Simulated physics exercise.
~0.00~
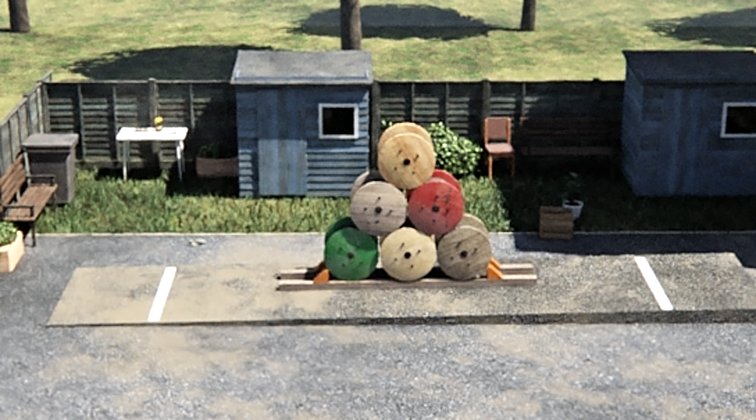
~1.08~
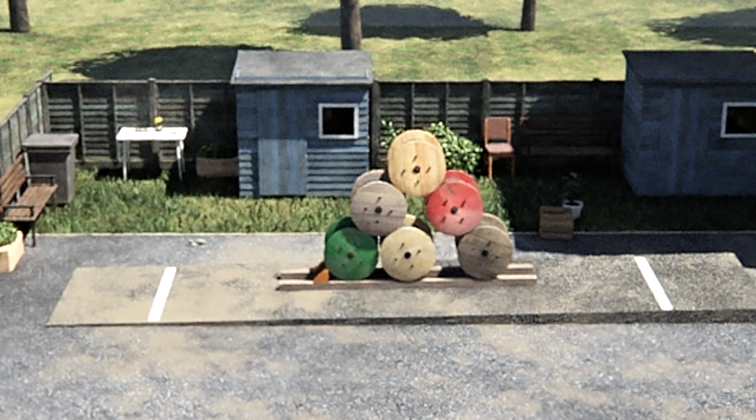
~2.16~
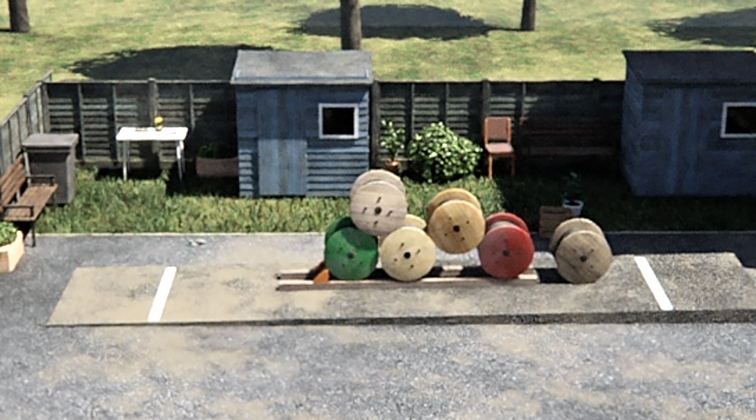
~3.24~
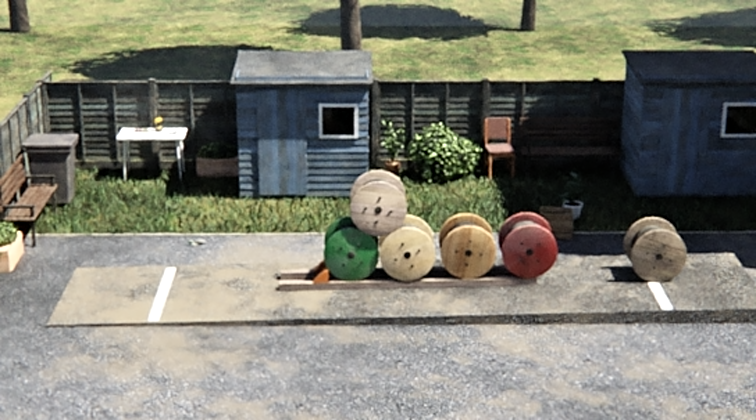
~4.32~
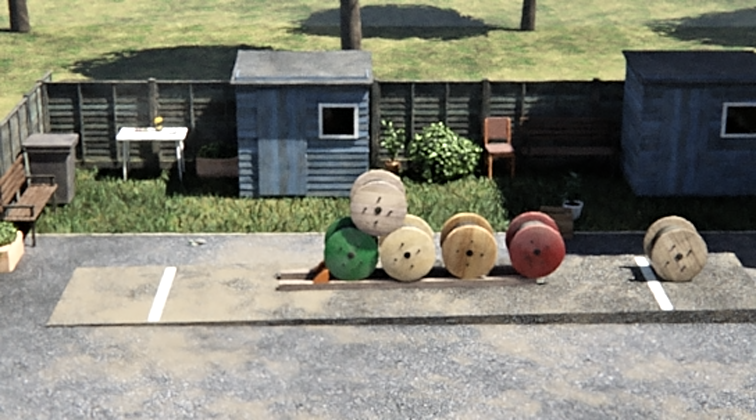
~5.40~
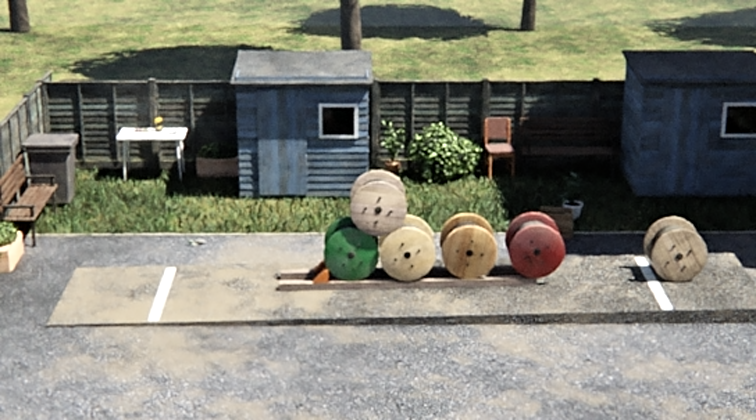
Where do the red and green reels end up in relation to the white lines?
Neither one crosses a line. The red reel rolls right but stops short of the right line, and the green reel stays in its place on the rails.
